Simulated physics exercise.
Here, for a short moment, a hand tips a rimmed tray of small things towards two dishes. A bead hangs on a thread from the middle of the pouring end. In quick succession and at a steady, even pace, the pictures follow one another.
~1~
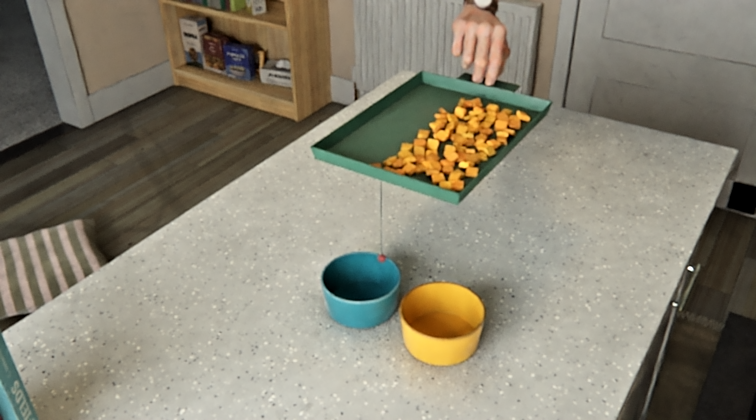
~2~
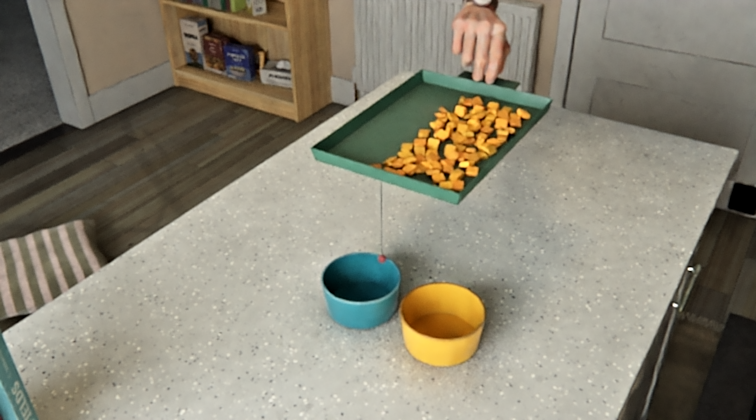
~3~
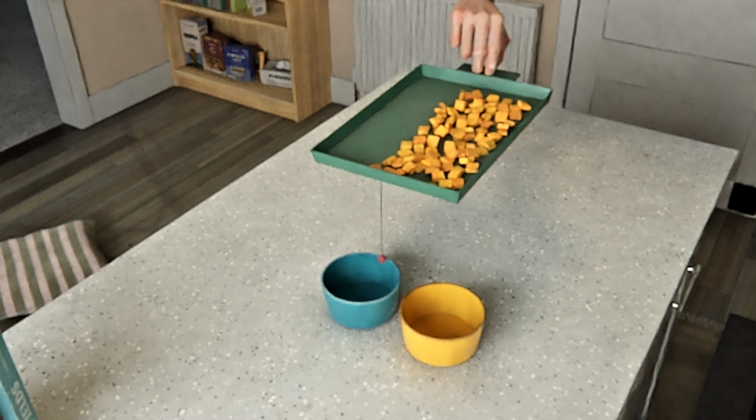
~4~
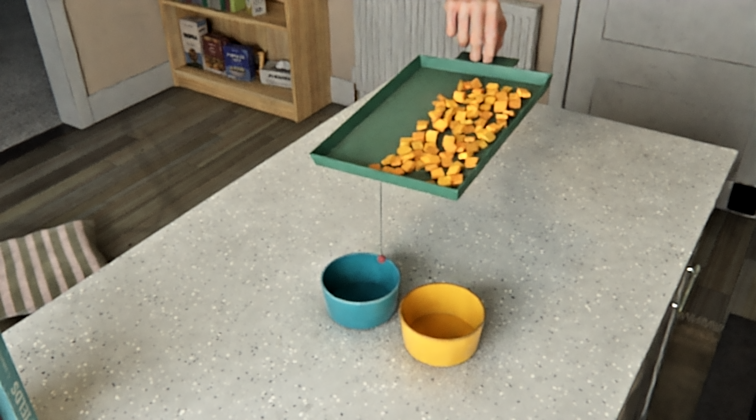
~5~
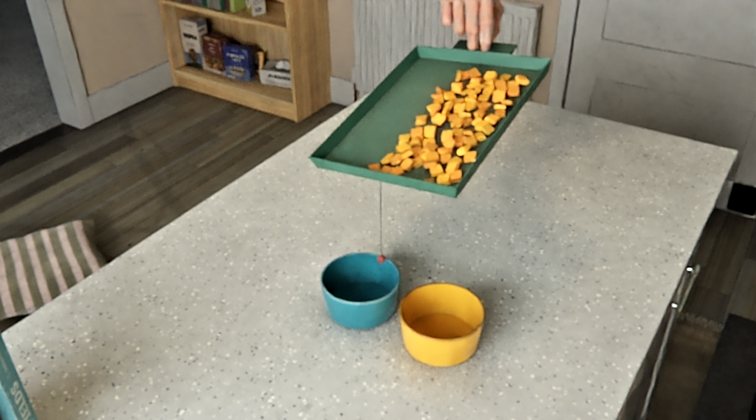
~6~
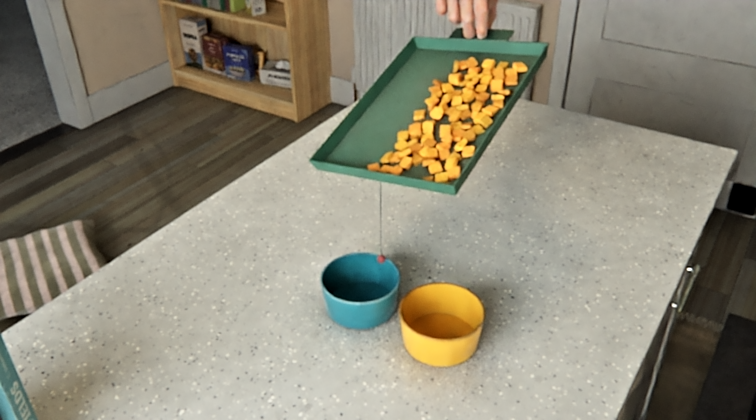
At a speckled kitchen counter, a hand held a green tray of small orange pieces above a blue bowl and a yellow one, then gradually raised the far end, tilting the tray towards them.
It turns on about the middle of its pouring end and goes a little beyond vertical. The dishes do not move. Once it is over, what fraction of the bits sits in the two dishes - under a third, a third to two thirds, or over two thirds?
The dishes hold under a third of the bits.
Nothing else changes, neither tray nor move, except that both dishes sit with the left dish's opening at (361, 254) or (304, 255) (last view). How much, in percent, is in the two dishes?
40 % and 70 %.
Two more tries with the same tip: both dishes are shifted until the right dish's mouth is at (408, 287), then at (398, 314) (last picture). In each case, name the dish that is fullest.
In turn: The dish on the left-hand side, then the dish on the left-hand side.
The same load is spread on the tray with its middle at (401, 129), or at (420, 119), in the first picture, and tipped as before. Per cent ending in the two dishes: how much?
In order, roughly 10 % and 10 %.
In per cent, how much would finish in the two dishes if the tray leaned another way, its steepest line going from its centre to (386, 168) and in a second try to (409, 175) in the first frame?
In turn, 50 percent and then 80 percent.
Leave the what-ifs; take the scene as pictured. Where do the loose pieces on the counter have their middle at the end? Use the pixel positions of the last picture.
Look around (316, 276) in the last picture.
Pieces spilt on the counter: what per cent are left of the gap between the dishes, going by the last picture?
I'd put it at around 100 per cent.
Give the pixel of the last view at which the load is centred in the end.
About pixel (317, 279).
Shortly afterwards, tray tipped steeply; all but a few on the tray; a little in the air.
Next, tray tipped past a quarter turn; a little on the tray; a little in the left dish; near two thirds outside both; near a quarter in the air.
Some moments later, tray tipped past a quarter turn; a little in the left dish; the bulk outside both.
In the end, tray tipped past a quarter turn; none at all in the right dish; a little in the left dish; the bulk outside both.
